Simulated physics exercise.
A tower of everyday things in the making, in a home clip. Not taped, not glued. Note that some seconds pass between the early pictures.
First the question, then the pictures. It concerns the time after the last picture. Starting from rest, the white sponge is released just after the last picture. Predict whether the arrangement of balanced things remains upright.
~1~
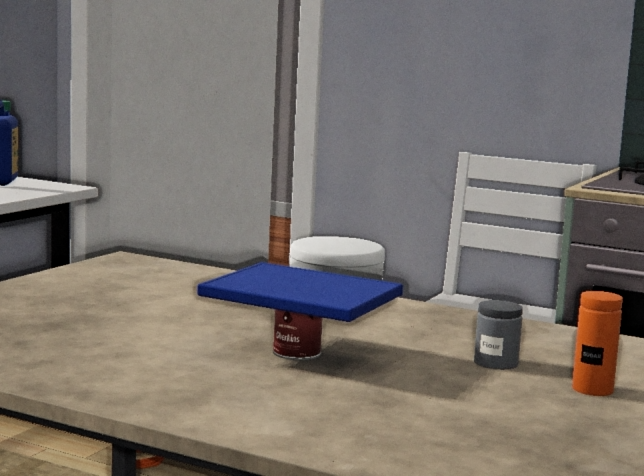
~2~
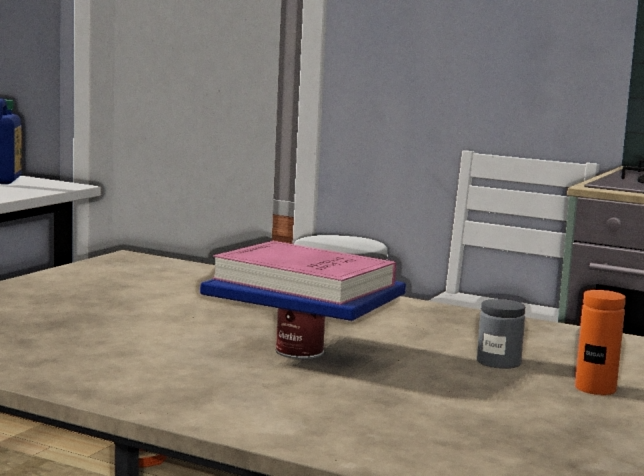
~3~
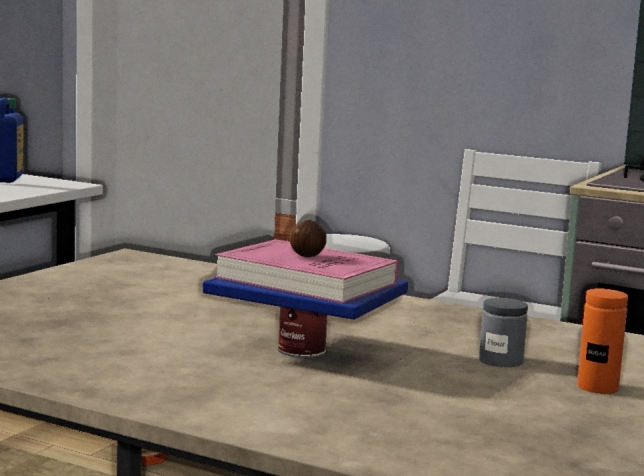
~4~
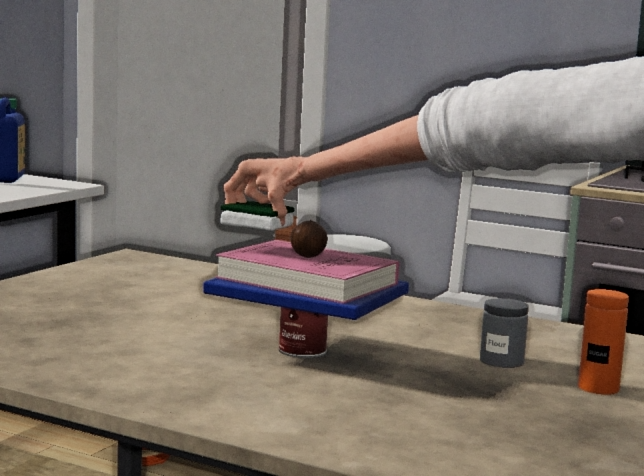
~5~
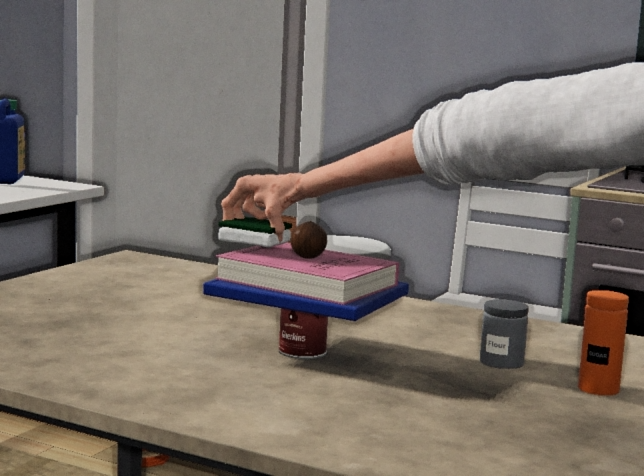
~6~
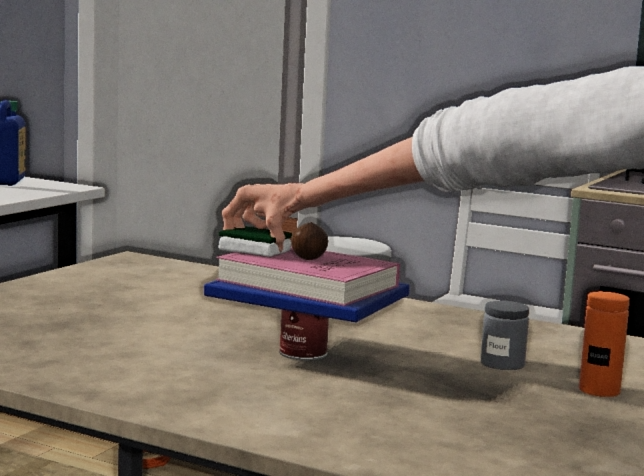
It stays put.
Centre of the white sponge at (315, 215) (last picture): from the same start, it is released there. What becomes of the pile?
The pile then goes over.
Then, 0.80 s past the last view, nothing moves.
Then, 2.00 s past the last view, white sponge resting near (255, 242).
Finally, all 7 still in place. Final places as the last picture's camera would see them, white sponge near (255, 242). The pile stays up.
